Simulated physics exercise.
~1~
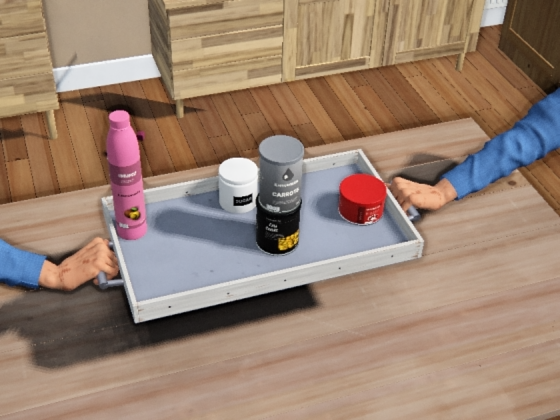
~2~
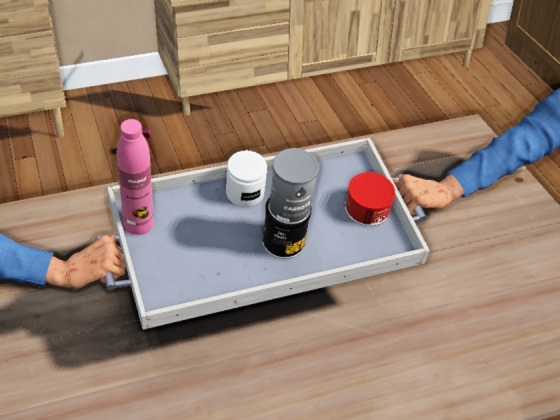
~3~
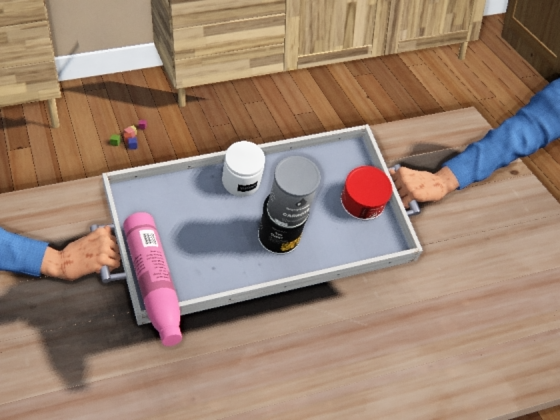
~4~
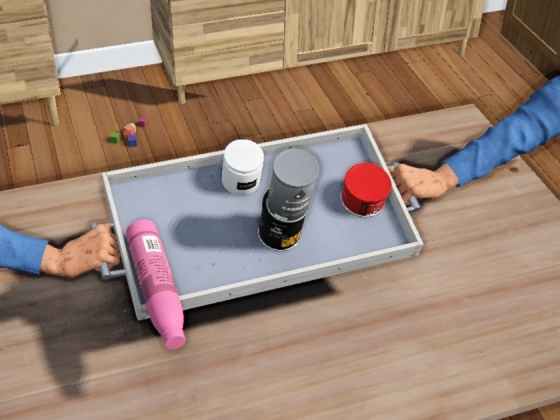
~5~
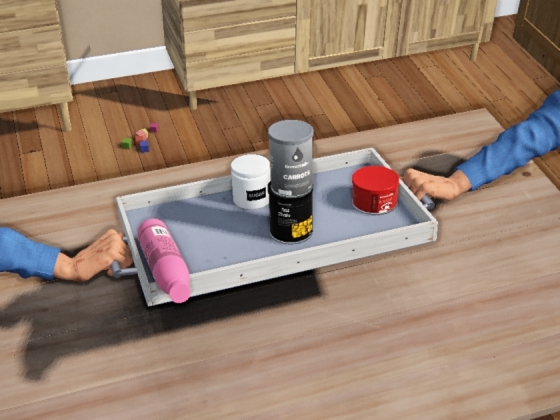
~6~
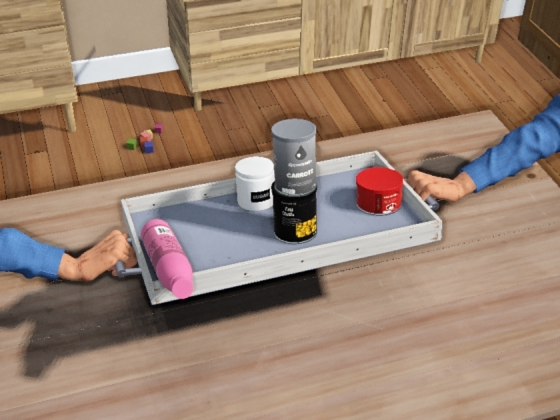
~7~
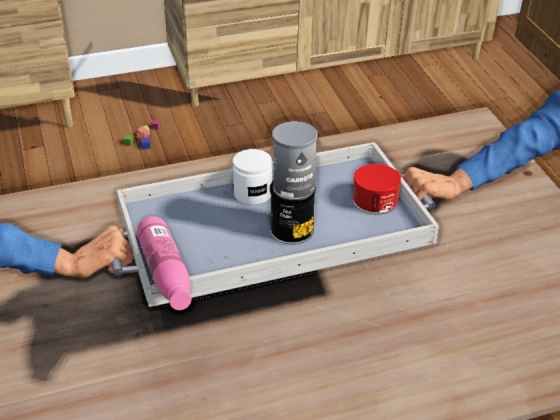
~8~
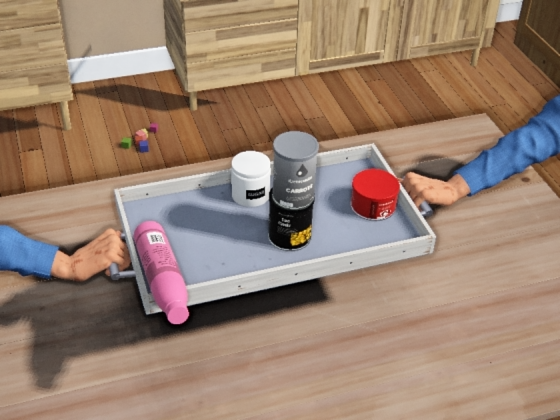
On a wooden table in a room with wooden cabinets, two hands tilt a tray of containers toward the viewer, and the pink bottle topples at the left; the tray tips back and levels, with the bottle still lying on it and the stacked tins, white jar and red tub upright.
